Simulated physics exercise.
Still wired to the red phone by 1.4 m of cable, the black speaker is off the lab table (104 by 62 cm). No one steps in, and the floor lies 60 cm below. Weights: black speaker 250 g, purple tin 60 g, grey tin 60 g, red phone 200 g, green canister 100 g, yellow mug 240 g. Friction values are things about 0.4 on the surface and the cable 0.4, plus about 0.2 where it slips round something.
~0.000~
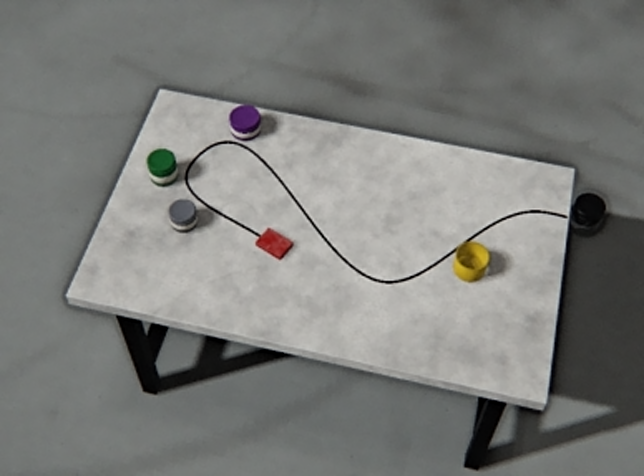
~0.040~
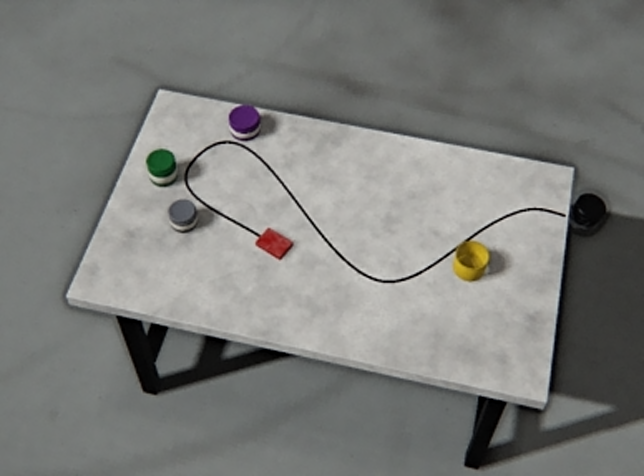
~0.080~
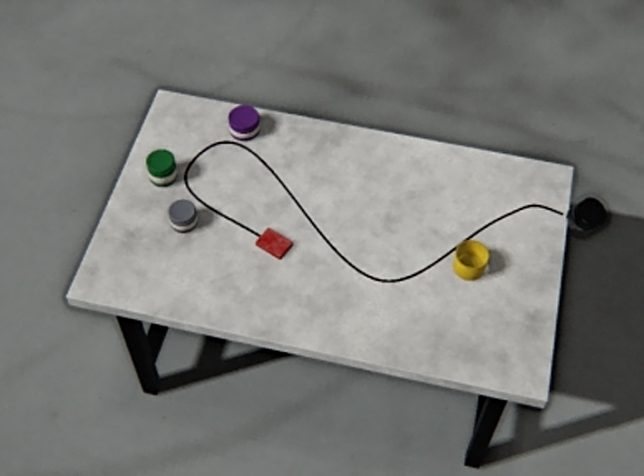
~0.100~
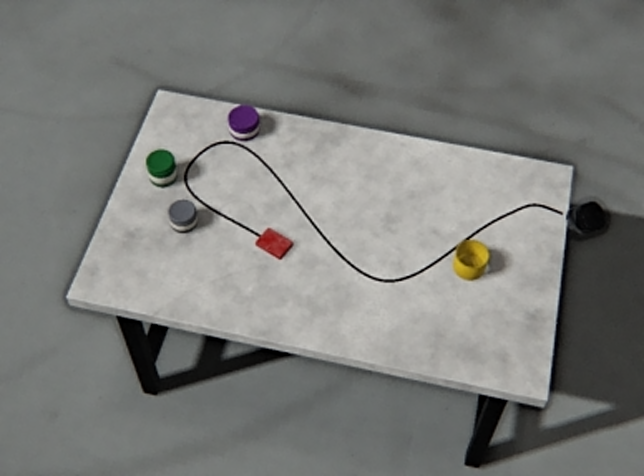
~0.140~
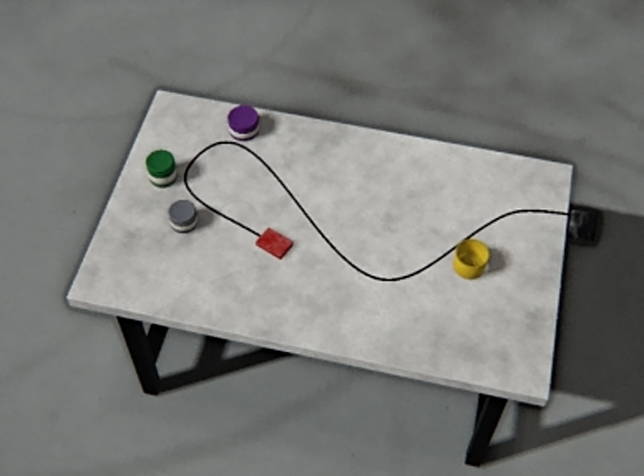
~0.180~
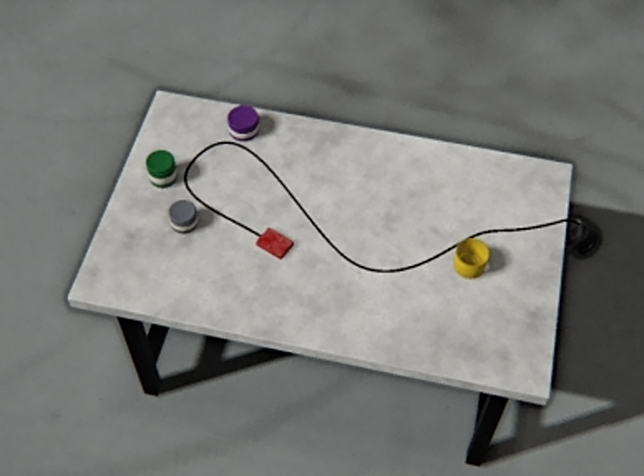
Beyond the table's right edge, a black object sinks a little and its cable shifts.
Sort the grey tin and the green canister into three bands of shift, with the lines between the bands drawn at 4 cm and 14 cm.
By band: Grey tin - small, green canister - small.
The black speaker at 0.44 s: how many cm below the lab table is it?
55 cm.
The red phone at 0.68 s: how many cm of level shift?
Looks like some 2 centimetres to me.
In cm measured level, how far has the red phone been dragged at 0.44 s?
About 0 cm, measured level.
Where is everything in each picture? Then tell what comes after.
The first picture shows grey tin (182, 210); green canister (161, 159); cable runs through (507, 218) (408, 279) (311, 221) (210, 207).
The second picture shows black speaker (590, 205); cable runs through (506, 217) (310, 221) (210, 207).
The third picture shows black speaker (587, 216); cable runs through (506, 216) (310, 220) (210, 208).
The fourth picture shows black speaker (586, 219); cable runs through (506, 215) (310, 220) (210, 208).
The fifth picture shows black speaker (583, 226); cable runs through (507, 215) (310, 220) (210, 208).
The sixth picture shows grey tin (182, 211); green canister (160, 161); cable runs through (526, 229) (413, 267) (311, 220) (210, 208).
After 0.4 s, the cable's tail end at (261, 236); black speaker over the edge.
After 0.7 s, the cable's tail end at (286, 230); black speaker over the edge, red phone 3 cm off its start.
After 0.9 s, the cable's tail end at (286, 230); black speaker over the edge, red phone 3 cm off its start at (288, 241).
After 1.2 s, the cable's tail end at (286, 230); black speaker over the edge, red phone 3 cm off its start.
After 2.4 s, the cable's tail end at (286, 230); grey tin 0 cm off its start at (182, 211), green canister 0 cm off its start at (160, 161), black speaker over the edge, red phone 3 cm off its start at (288, 241).
